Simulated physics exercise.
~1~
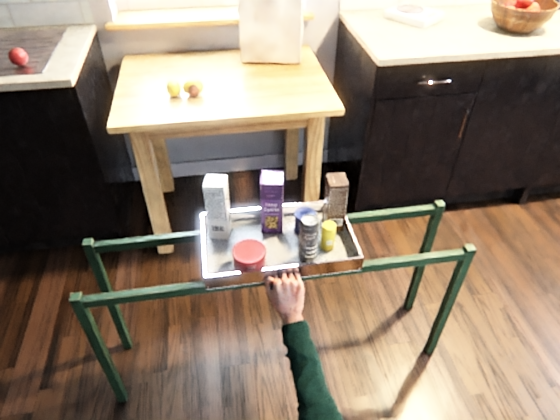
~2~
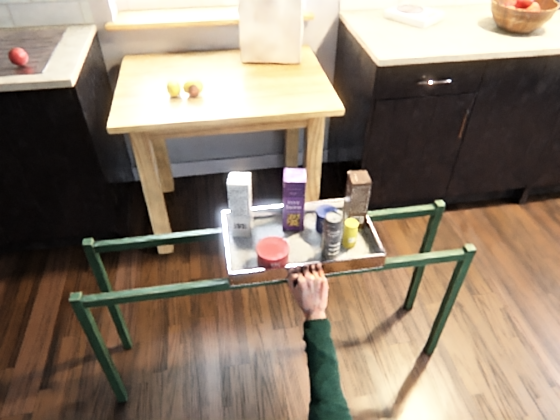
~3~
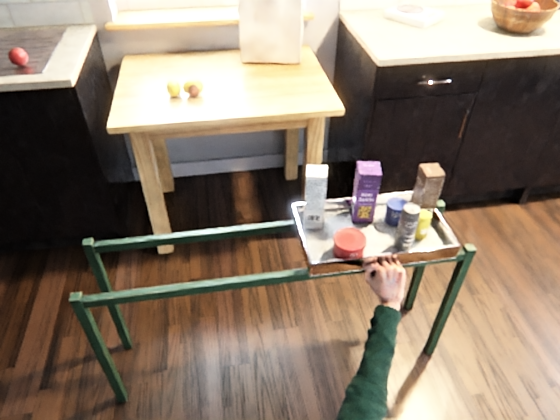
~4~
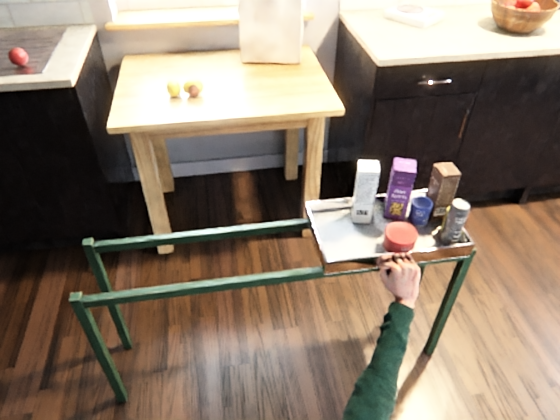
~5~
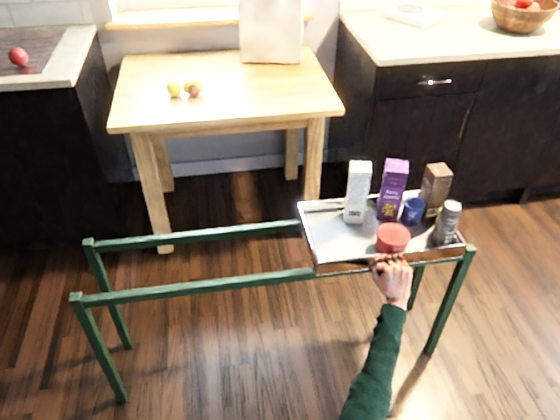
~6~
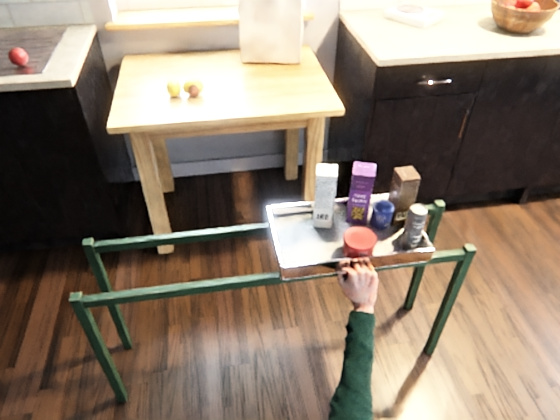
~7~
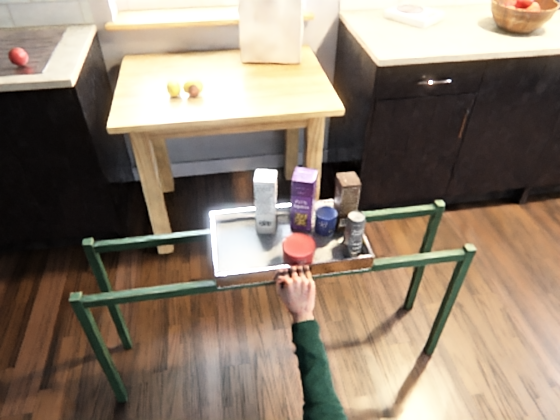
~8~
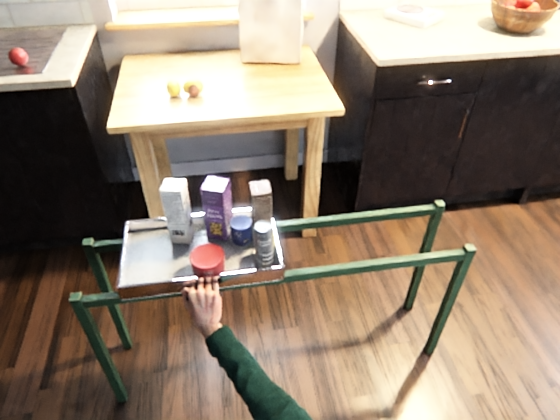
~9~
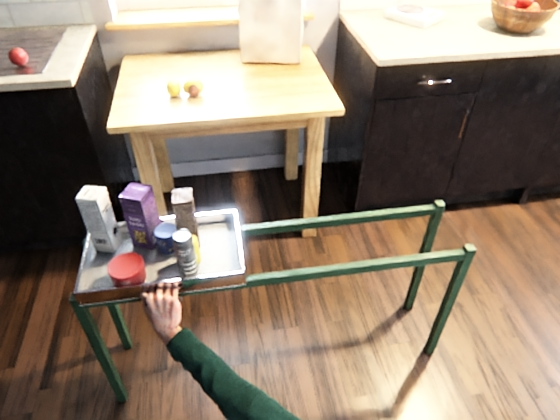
A silver tray of unfastened items slides along a green frame above a wooden floor, seen from above and in front. A white carton stands at the left, a purple carton in the middle and a brown carton at the right, with a red tub in front and a blue tin, grey can and yellow shaker nearby. A green-sleeved hand grips the near edge and pushes the tray right, to the frame's end, where the items shift. The hand then draws it back left, all the way across. It ends at the left, with the cartons still upright aboard, bunched toward the tray's left side.
